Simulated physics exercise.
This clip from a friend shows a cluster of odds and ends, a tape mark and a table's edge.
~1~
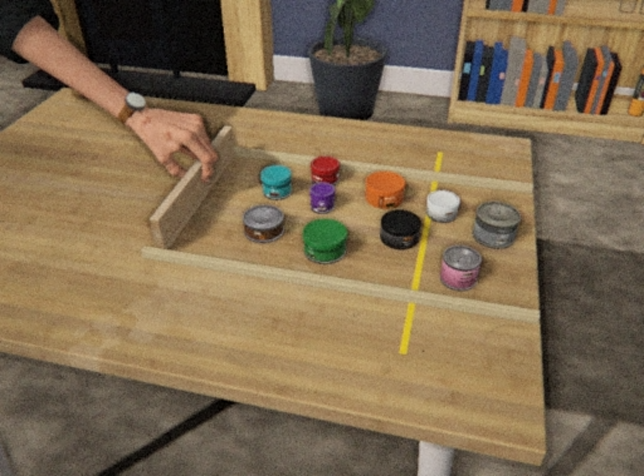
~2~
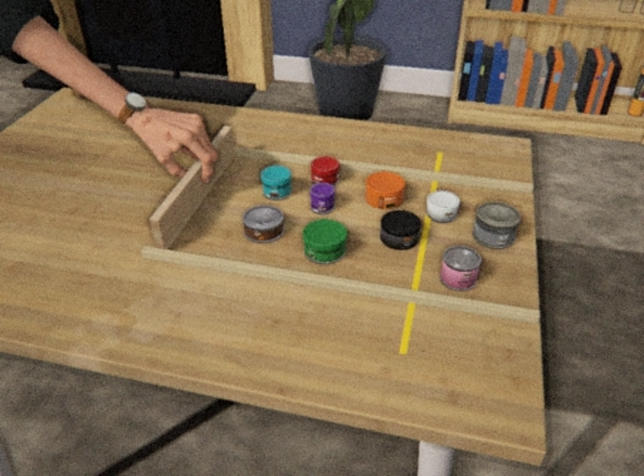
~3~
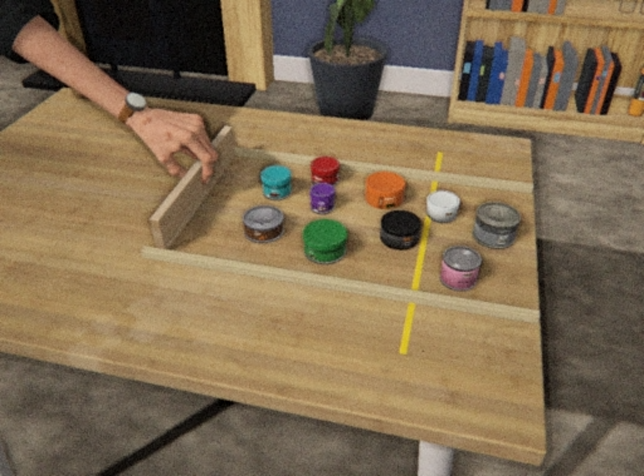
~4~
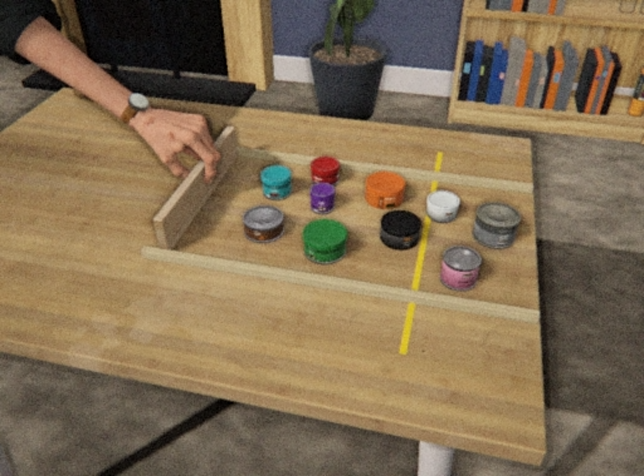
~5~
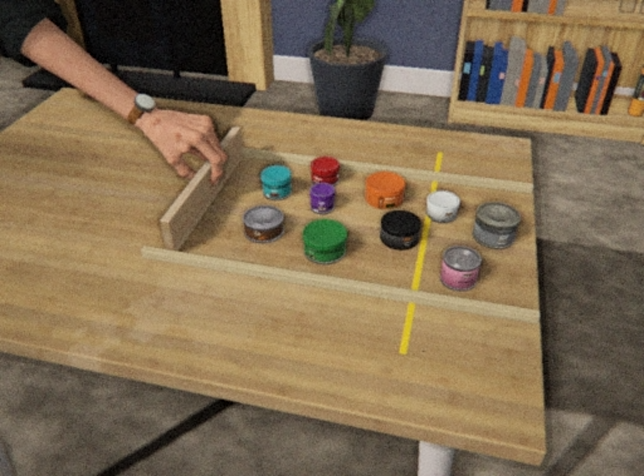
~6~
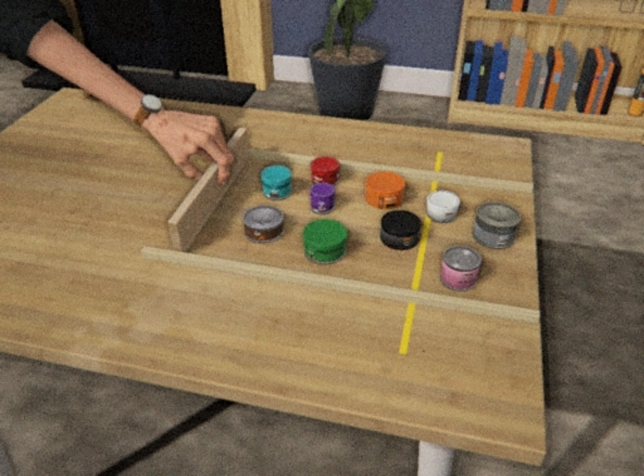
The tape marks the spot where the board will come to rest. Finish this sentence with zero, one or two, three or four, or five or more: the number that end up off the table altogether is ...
The number that end up off the table altogether is zero.
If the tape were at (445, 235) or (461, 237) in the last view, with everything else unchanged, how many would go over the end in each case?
First 0, second 1.
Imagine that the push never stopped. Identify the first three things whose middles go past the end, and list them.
They are the grey tin, then the white tin, then the pink tin.
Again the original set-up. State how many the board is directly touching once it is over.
That makes 5.
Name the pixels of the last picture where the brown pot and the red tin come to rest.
Around (443, 246) and around (449, 183).
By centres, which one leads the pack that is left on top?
It's the grey tin that is foremost.
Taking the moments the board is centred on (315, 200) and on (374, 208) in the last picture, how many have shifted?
Tally: First 5; then 8.
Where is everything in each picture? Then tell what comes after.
The first frame shows grey tin (496, 225); pink tin (460, 268); white tin (443, 207); board (198, 184); tape (426, 232).
The second frame shows pink tin (460, 269); orange tub (385, 190).
The third frame shows white tin (442, 207); brown pot (264, 224).
The fourth frame shows grey tin (496, 225); turquoise tin (277, 183).
The fifth frame shows pink tin (460, 269); purple tin (322, 199).
The sixth frame shows grey tin (496, 225); pink tin (460, 269); white tin (442, 207); board (214, 186); tape (426, 232).
Soon after, none off yet; grey tin at rest near (496, 225); pink tin at rest near (460, 269); white tin at rest near (442, 207).
At rest, the number that fall off is zero.
